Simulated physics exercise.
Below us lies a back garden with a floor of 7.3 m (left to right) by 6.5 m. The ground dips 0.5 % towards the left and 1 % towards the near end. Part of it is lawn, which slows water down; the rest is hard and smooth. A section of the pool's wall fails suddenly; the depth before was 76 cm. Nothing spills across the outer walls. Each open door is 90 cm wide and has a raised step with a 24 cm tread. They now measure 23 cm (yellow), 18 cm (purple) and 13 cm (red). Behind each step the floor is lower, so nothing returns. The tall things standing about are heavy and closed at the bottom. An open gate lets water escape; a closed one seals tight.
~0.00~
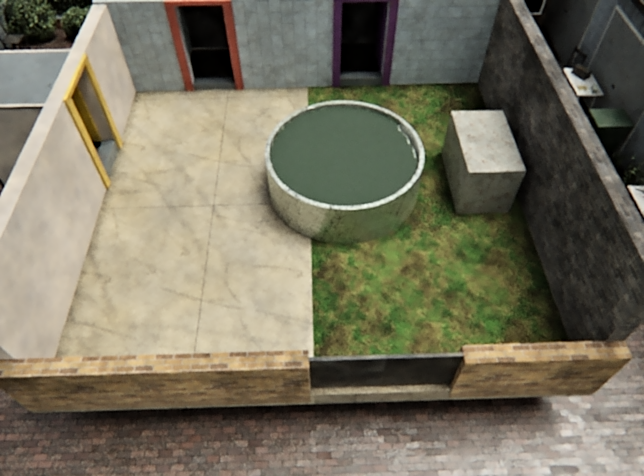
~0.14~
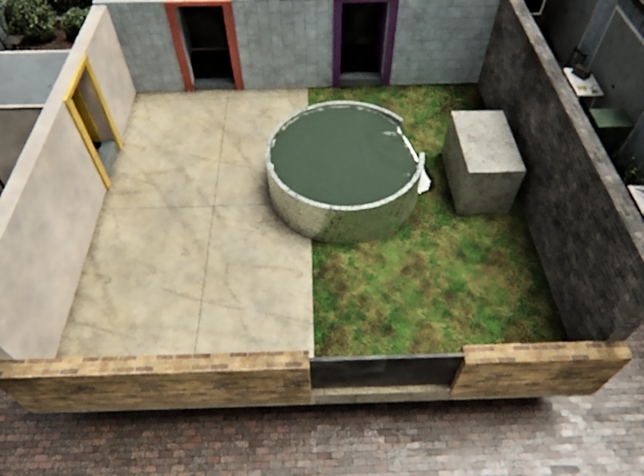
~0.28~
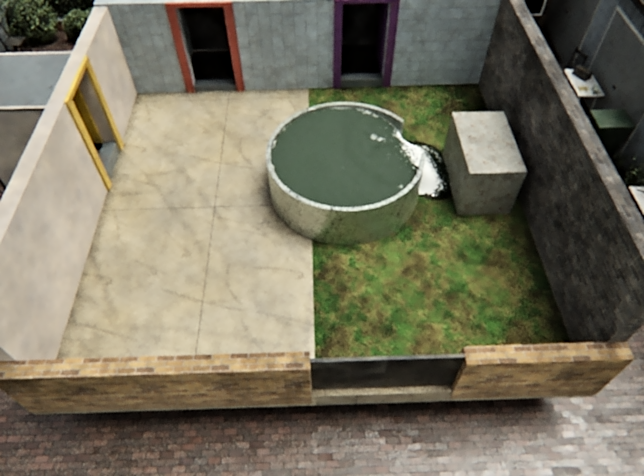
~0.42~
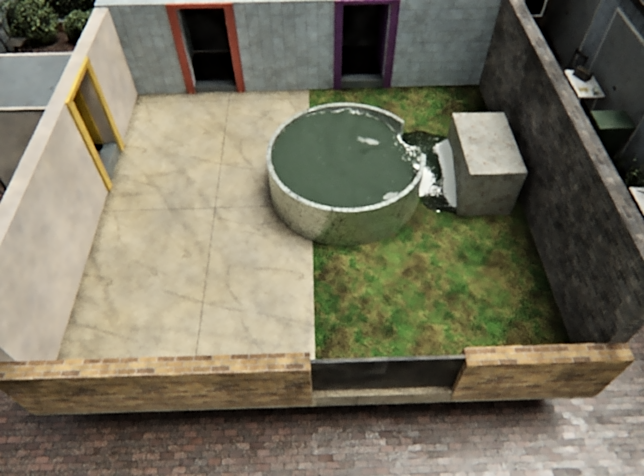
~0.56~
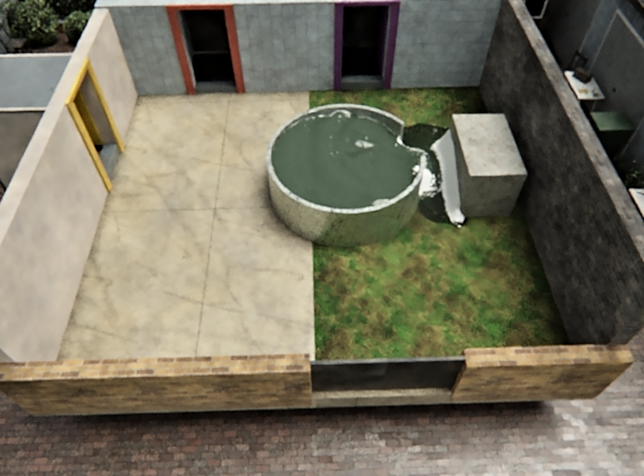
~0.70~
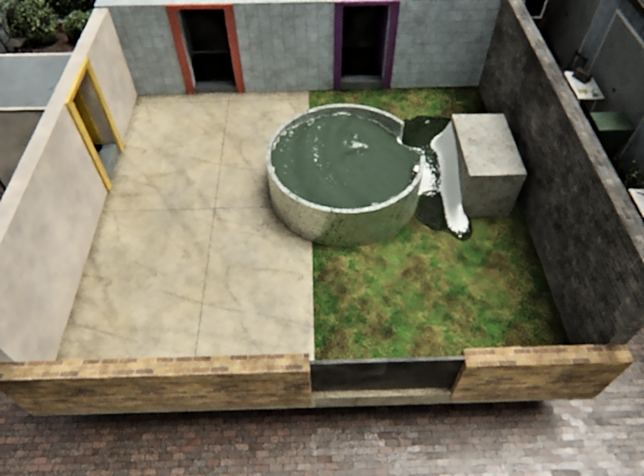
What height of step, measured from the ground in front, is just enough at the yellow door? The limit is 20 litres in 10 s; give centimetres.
Close to 6 cm is just enough.
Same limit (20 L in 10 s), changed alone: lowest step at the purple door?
Roughly 11.0 cm at purple.
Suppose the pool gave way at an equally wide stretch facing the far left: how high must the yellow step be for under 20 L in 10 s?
Then roughly 16 cm.
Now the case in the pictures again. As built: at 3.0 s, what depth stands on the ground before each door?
Depths in cm: Yellow 0, purple 14, red 0.
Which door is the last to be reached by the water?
The yellow one.
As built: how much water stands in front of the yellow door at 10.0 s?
Roughly 8.5 cm deep.
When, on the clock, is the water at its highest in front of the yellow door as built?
Near 6.5 s.
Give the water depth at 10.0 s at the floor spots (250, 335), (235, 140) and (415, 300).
Roughly 4, 4 and 8 cm, in turn.
After 1.4 s water covers 20 % of the floor, deepest (60 cm) near (435, 171); it has not reached the yellow door.
After 3.0 s water covers 40 % of the floor, deepest (38 cm) near (437, 178); it has not reached the yellow door.
After 10.0 s water covers 100 % of the floor, deepest (16 cm) near (48, 389); 9 cm at the yellow door, 0 litres in over its 23 cm step.
At the yellow door as built, the water arrived by 6.1 s and peaked near 10 cm at 6.6 s.
Run again over the same 10 s with other heights there, 24 litres in over 5.5 cm, 11 litres over 7 cm. The limit of 20 litres is kept from about 6 cm up.
